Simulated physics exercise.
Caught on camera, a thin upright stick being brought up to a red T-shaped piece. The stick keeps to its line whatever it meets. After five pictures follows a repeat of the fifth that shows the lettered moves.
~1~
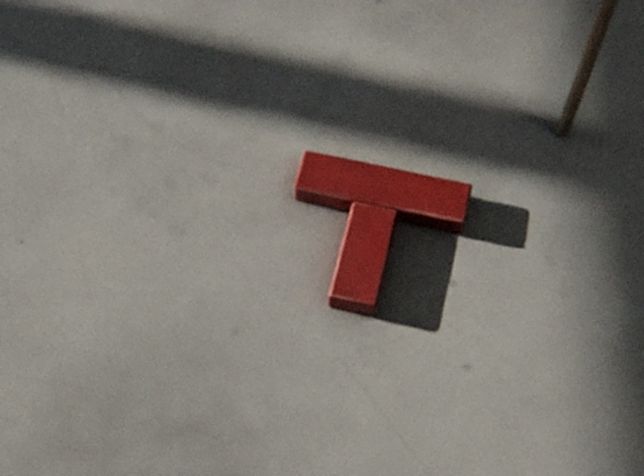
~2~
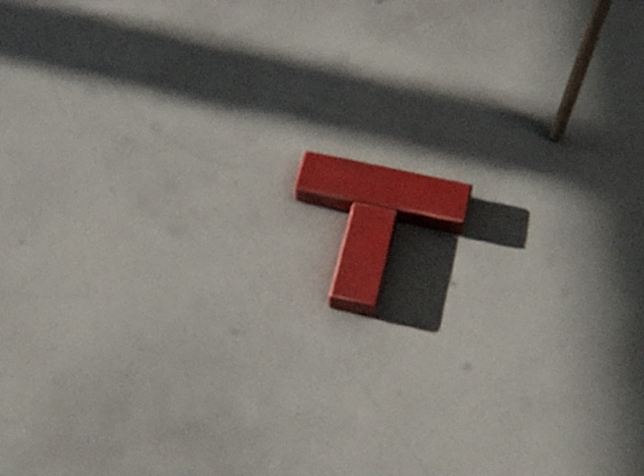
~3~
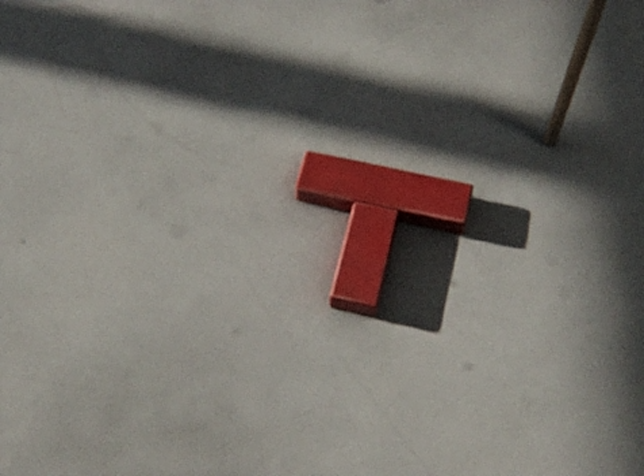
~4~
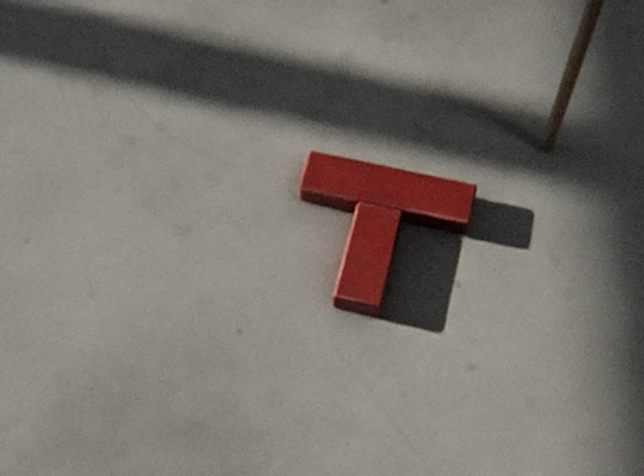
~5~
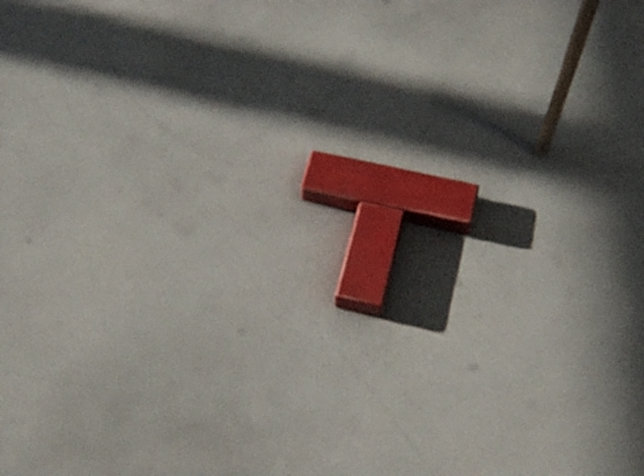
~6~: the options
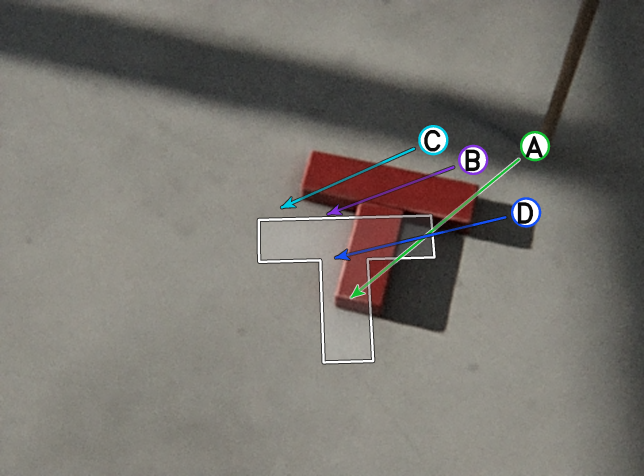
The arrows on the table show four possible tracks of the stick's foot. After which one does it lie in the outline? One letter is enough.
Only B fits it in.
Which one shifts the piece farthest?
That is D.
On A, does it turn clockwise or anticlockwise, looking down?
It turns clockwise.
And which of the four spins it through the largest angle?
That is A.
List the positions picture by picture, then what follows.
Red T-shaped piece (384, 186), in the first frame.
Red T-shaped piece (384, 186), in the second frame.
Red T-shaped piece (385, 186), in the third frame.
Red T-shaped piece (389, 186), in the fourth frame.
Red T-shaped piece (391, 186), in the fifth frame.
On the marked copy, A from (519, 159) to (351, 298); B from (454, 167) to (328, 214); C from (414, 149) to (282, 208); D from (506, 217) to (336, 258).
Taking B. A third of the way, foot of the stick (408, 185), piece (385, 193).
Two thirds of the way, foot of the stick (363, 202), piece (361, 216).
When it is over, foot of the stick (328, 215), piece (349, 229); it fills the outline.
As for the rest, A leaves the piece out of the outline, at (320, 250); C leaves the piece out of the outline, at (366, 207); D leaves the piece out of the outline, at (273, 183).
